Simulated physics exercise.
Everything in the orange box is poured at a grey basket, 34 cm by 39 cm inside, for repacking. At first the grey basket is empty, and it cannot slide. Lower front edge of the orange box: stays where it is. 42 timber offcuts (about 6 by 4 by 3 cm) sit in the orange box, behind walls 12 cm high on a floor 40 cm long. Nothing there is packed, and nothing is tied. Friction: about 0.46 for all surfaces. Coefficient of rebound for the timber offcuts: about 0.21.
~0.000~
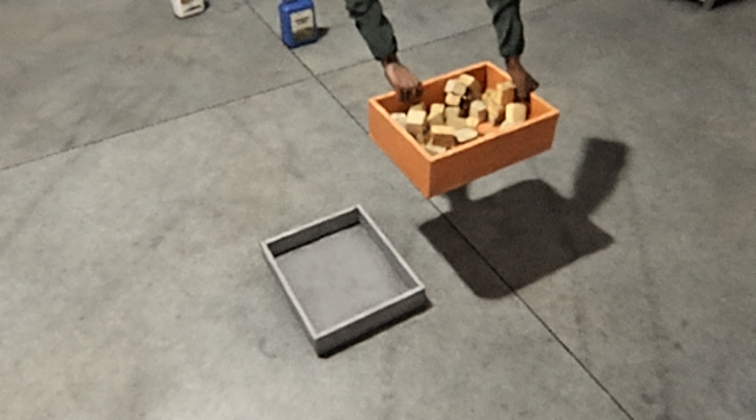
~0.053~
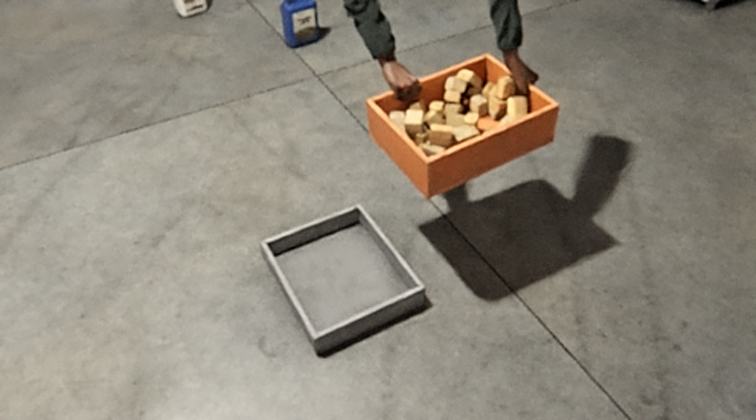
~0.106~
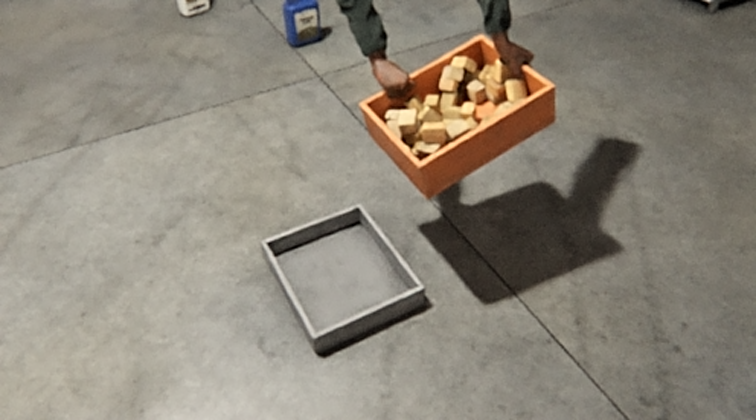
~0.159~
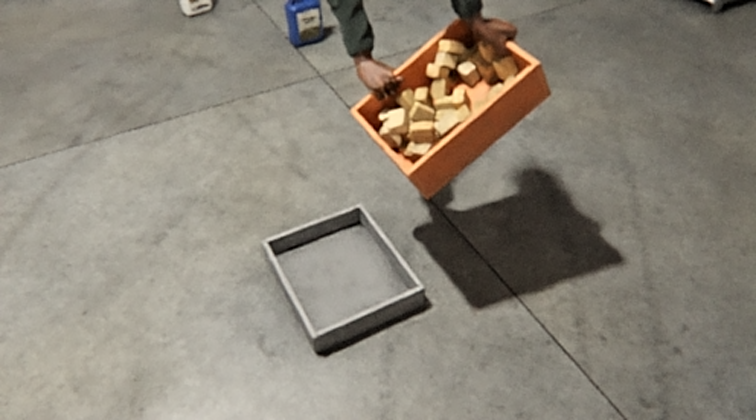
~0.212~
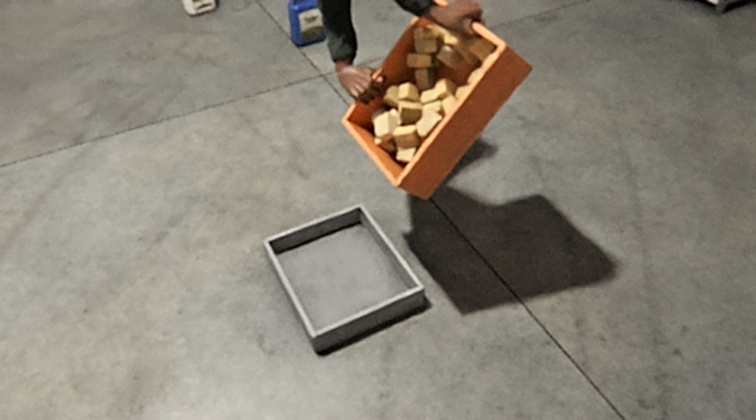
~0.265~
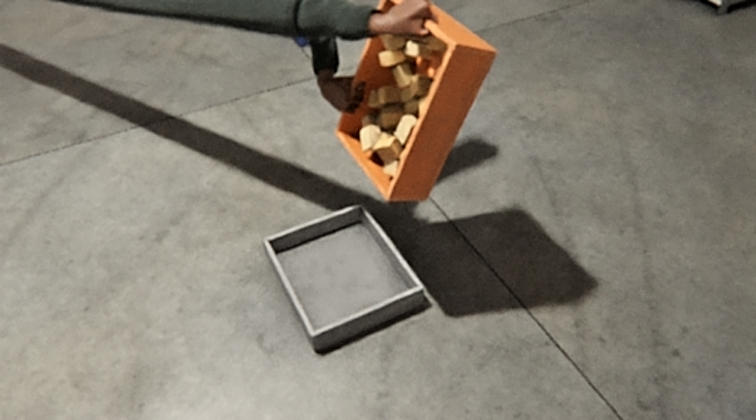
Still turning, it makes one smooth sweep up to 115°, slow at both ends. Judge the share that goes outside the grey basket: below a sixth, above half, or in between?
Missing the grey basket and ending outside it: The bulk of them.
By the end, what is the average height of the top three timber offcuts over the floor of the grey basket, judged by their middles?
5 cm, more or less.
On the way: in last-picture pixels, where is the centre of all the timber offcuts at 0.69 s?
Roughly at pixel (246, 306).
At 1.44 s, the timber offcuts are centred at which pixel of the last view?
Around (216, 313).
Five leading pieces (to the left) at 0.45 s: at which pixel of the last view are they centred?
Near (261, 131) in pixels.
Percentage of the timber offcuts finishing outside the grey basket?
Estimate: About 60 in a hundred.
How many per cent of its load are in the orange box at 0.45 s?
Share still inside is roughly 60 %.
After 0.45 s, tilt 114°; 25 still in the orange box and 17 in the air.
After 0.69 s, tilt 115°; 3 still in the orange box, 9 in the grey basket, 26 outside the grey basket and 4 in the air.
After 1.02 s, tilt 115°; 16 in the grey basket, 25 outside the grey basket and 1 in the air.
When it is over (at 1.44 s), 17 in the grey basket and 25 outside the grey basket. Asked share, 25 of 42, 60 per cent.
